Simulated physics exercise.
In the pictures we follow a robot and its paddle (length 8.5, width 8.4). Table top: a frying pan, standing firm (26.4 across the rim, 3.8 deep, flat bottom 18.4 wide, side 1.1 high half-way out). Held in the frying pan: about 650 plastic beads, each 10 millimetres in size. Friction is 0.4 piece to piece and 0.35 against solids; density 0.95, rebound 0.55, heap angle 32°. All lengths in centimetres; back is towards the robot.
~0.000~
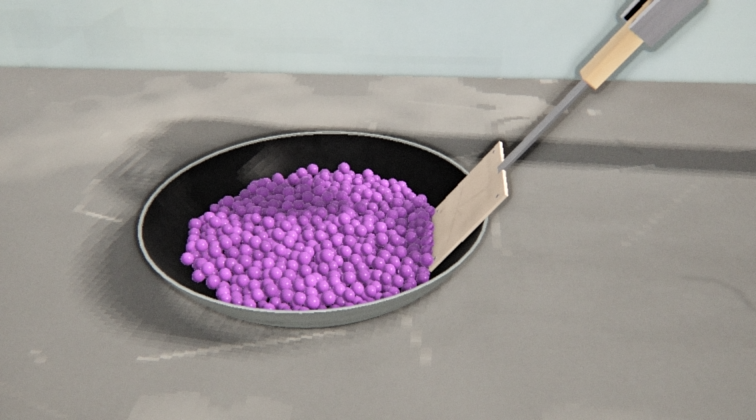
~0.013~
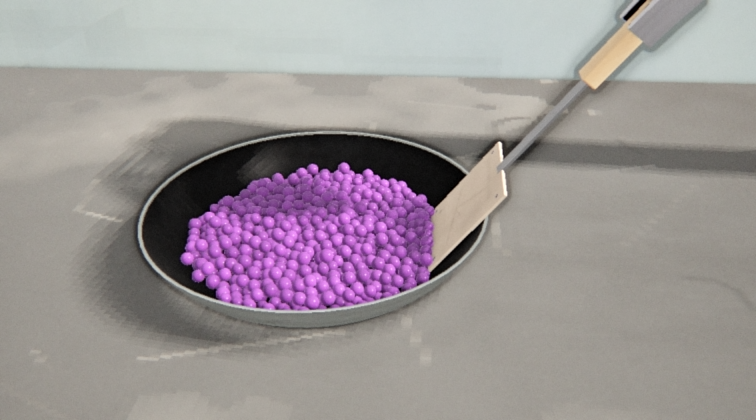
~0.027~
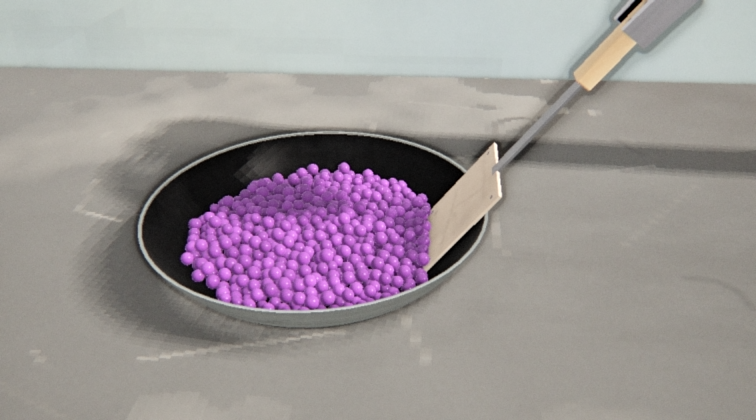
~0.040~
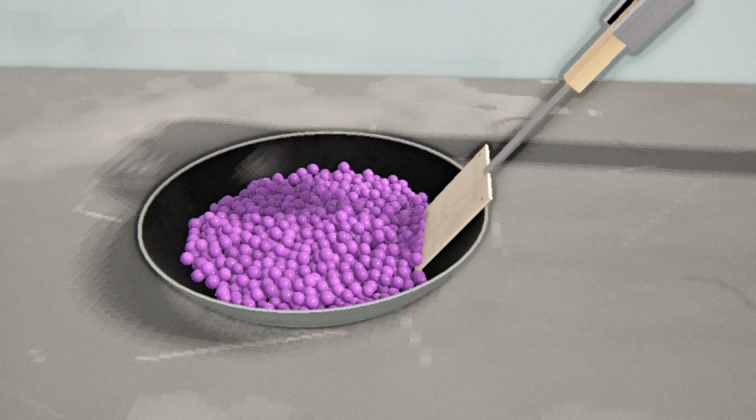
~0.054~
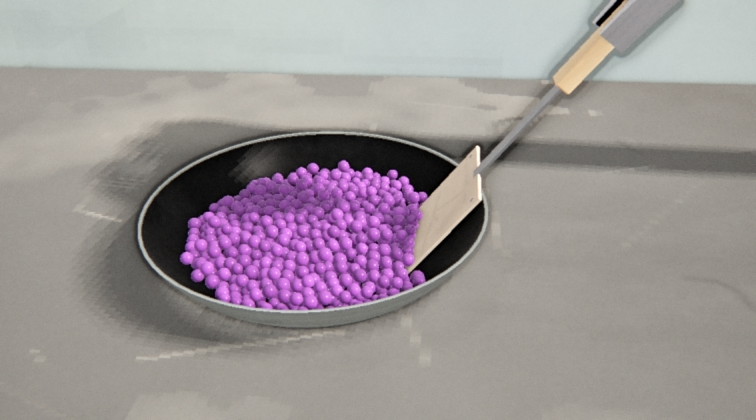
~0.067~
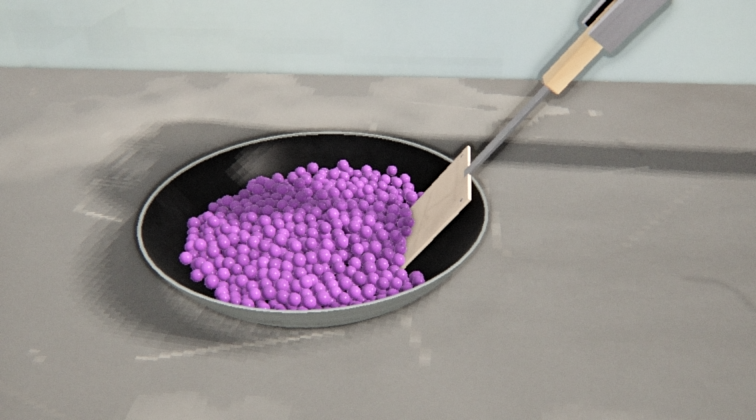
A flat, pale paddle on a grey rod with a tan and grey handle reaches in from the upper right over a grey tabletop, seen from a raised, fixed view. A black frying pan with a light rim holds a broad heap of purple beads. The paddle starts almost still, then slides slowly left, nudging beads at the heap's right edge while the pan stays put.
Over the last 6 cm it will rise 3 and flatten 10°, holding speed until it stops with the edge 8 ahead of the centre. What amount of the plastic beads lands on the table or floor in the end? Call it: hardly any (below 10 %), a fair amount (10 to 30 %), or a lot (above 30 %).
Hardly any.
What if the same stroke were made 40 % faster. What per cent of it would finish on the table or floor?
Estimated result: Some 5 %.
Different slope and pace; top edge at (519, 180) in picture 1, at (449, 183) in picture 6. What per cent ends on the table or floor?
Roughly 15 %.
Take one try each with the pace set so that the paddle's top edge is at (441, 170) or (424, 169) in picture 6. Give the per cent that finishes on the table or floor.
Try one roughly 15 per cent; try two roughly 20 per cent.
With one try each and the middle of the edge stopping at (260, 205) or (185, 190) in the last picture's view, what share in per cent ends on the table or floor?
Roughly 0 and 20 per cent.
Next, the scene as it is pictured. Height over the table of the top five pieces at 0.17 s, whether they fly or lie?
About 4 centimetres.
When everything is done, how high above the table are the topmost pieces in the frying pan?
Roughly 5.5 centimetres.
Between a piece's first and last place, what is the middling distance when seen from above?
Somewhere around 3 centimetres, I'd say.
After 0.17 s, sloping 53°, highest piece 4 above the table; 649 in the frying pan.
After 0.27 s, sloping 49°, highest piece 5 above the table; 649 in the frying pan.
After 0.52 s, sloping 43°, highest piece 5 above the table; 641 in the frying pan, 7 on the table or floor, 1 on the blade or in flight.
After 1.57 s, sloping 43°, highest piece 5 above the table; 640 in the frying pan, 9 on the table or floor.
At rest, 640 in the frying pan, 9 on the table or floor. That is 1 % on the table or floor.
